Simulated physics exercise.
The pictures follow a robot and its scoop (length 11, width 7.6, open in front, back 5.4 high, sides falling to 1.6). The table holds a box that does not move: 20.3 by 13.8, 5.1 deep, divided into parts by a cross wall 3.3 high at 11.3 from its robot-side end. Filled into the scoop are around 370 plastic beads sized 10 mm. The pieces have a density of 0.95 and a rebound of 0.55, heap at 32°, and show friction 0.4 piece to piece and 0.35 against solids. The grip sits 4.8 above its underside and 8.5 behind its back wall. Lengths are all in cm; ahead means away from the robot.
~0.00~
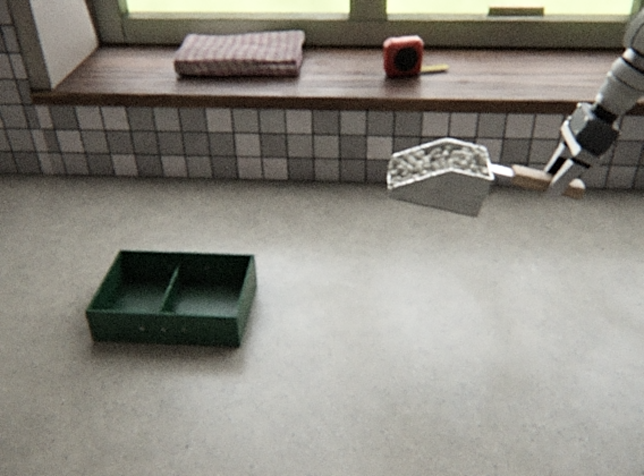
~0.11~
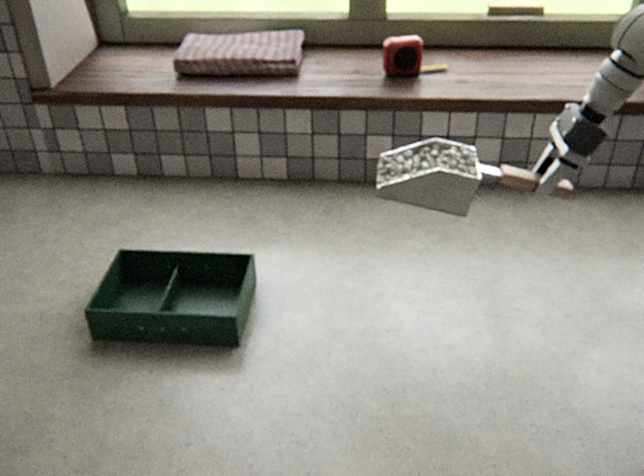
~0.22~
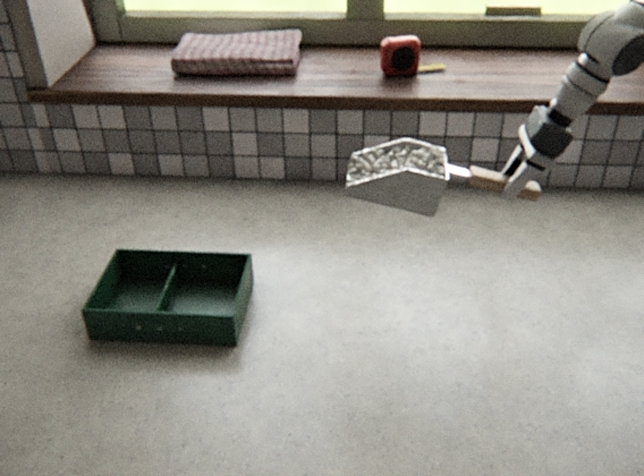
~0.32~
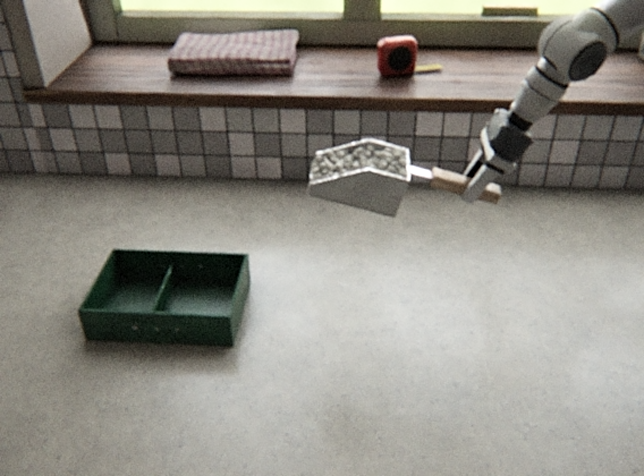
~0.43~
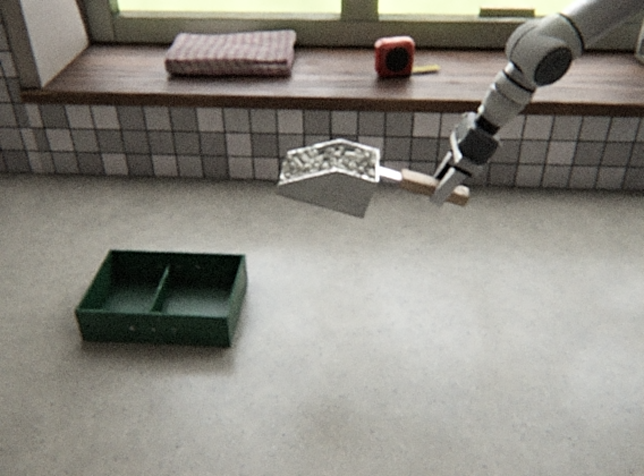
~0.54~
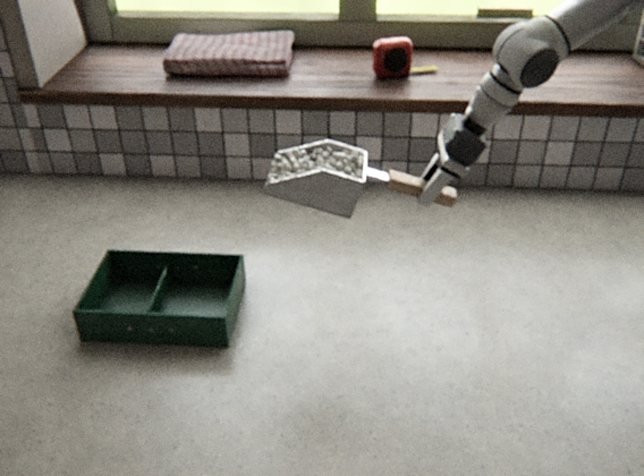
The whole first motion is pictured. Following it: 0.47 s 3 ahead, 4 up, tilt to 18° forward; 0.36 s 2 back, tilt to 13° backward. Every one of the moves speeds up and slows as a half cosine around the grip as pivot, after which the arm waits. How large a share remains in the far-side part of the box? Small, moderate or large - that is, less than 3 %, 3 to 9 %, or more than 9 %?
Small.
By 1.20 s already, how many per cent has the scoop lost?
Around 30 % is out.
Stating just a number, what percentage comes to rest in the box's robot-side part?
The share is close to 20 per cent.
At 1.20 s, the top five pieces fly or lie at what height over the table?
Those pieces are near 24 cm up.
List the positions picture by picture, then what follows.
In the first frame, scoop floor at (440, 190), tilted 13° backward; upper third of the load around (451, 166), from x 390 to 485, top at y 150; 370 on the scoop.
In the second frame, scoop floor at (429, 190), tilted 13° backward; upper third of the load around (439, 165), from x 380 to 475, top at y 150.
In the third frame, scoop floor at (398, 189), tilted 14° backward; upper third of the load around (408, 165), from x 350 to 440, top at y 150.
In the fourth frame, scoop floor at (361, 189), tilted 16° backward; upper third of the load around (370, 165), from x 310 to 405, top at y 150.
In the fifth frame, scoop floor at (331, 190), tilted 17° backward; upper third of the load around (337, 166), from x 280 to 375, top at y 150.
In the sixth frame, scoop floor at (319, 190), tilted 17° backward; upper third of the load around (325, 167), from x 270 to 360, top at y 150; 370 on the scoop.
After 0.87 s, tilted 11° forward, highest piece 24 above the table; 369 on the scoop, 1 in flight or on a rim.
After 1.20 s, level, highest piece 25 above the table; 250 on the scoop, 51 on the table or floor, 5 in the robot-side part, 64 in flight or on a rim.
After 1.57 s, tilted 13° backward, highest piece 28 above the table; 217 on the scoop, 76 in the robot-side part, 70 on the table or floor, 1 in the far-side part, 6 in flight or on a rim.
After 2.62 s, tilted 13° backward, highest piece 28 above the table; 217 on the scoop, 76 in the robot-side part, 76 on the table or floor, 1 in the far-side part.
At rest, 217 on the scoop, 76 in the robot-side part, 76 on the table or floor, 1 in the far-side part. That is 0 % in the far-side part of the box.
